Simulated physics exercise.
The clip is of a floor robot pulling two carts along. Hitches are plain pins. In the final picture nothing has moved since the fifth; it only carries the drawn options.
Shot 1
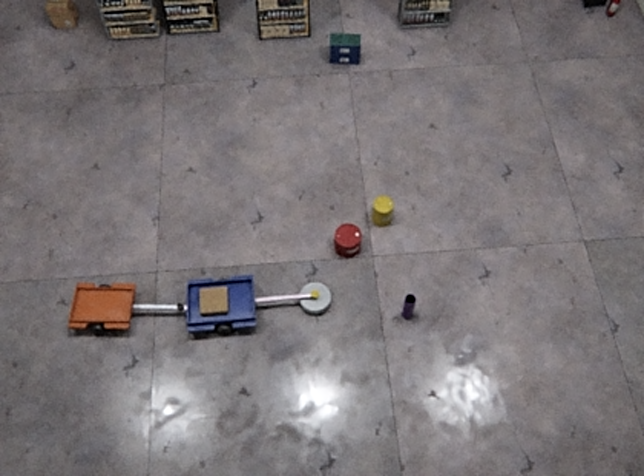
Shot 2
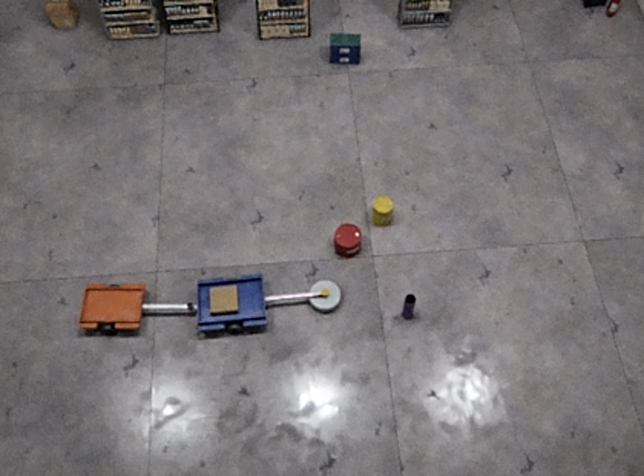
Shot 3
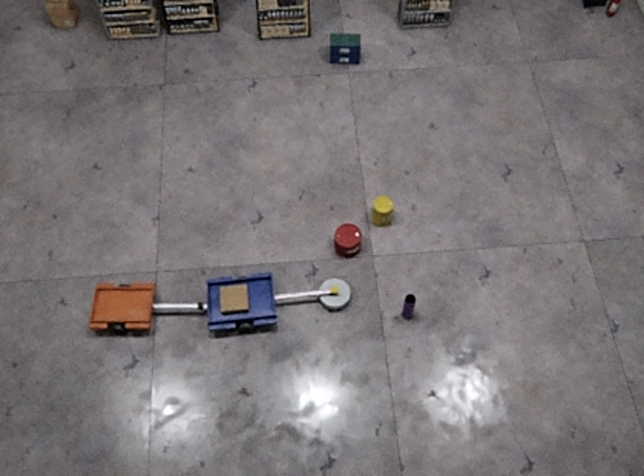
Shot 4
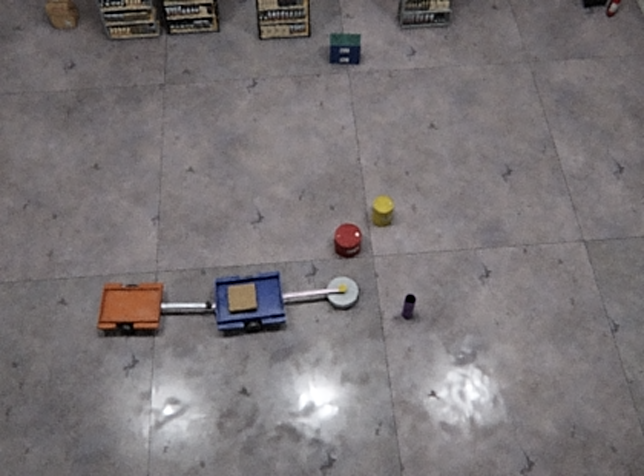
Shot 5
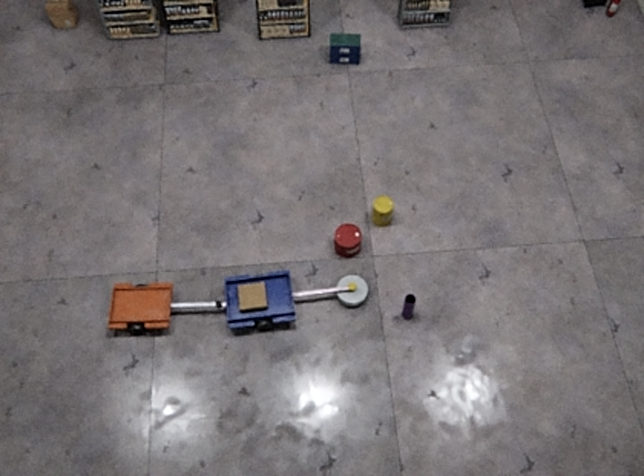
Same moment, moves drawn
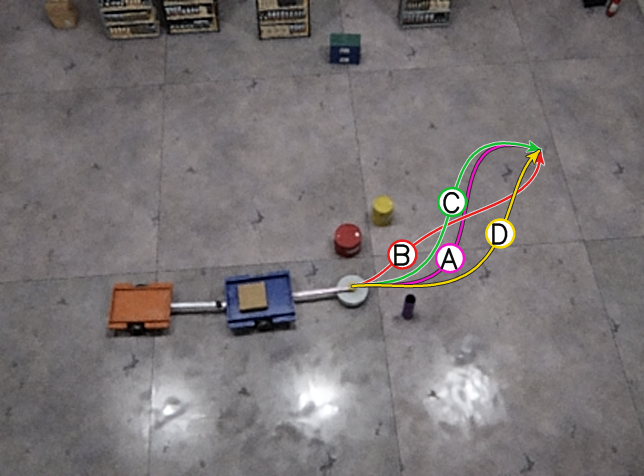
On a grey tiled floor, a small round robot pulls a blue cart and an orange cart slowly rightward below a red tub.
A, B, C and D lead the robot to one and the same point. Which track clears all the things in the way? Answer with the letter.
The robot should drive A.
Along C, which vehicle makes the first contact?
The orange cart touches first.
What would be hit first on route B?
It meets the red tub.
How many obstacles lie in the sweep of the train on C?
In all, two.
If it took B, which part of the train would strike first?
The blue cart touches first.
On the marked copy, A from (352, 286) via (464, 218) to (540, 150); B from (352, 286) via (460, 219) to (541, 151); C from (352, 286) via (451, 206) to (540, 150); D from (352, 286) via (488, 254) to (539, 151).
With A. Early on, robot (450, 261), last cart (250, 299).
Further on, robot (472, 177), last cart (341, 286).
At the end, robot (538, 155), last cart (398, 247); nothing has been touched.
As for the rest, B meets the red tub; C meets the red tub and yellow keg; D meets the purple post.
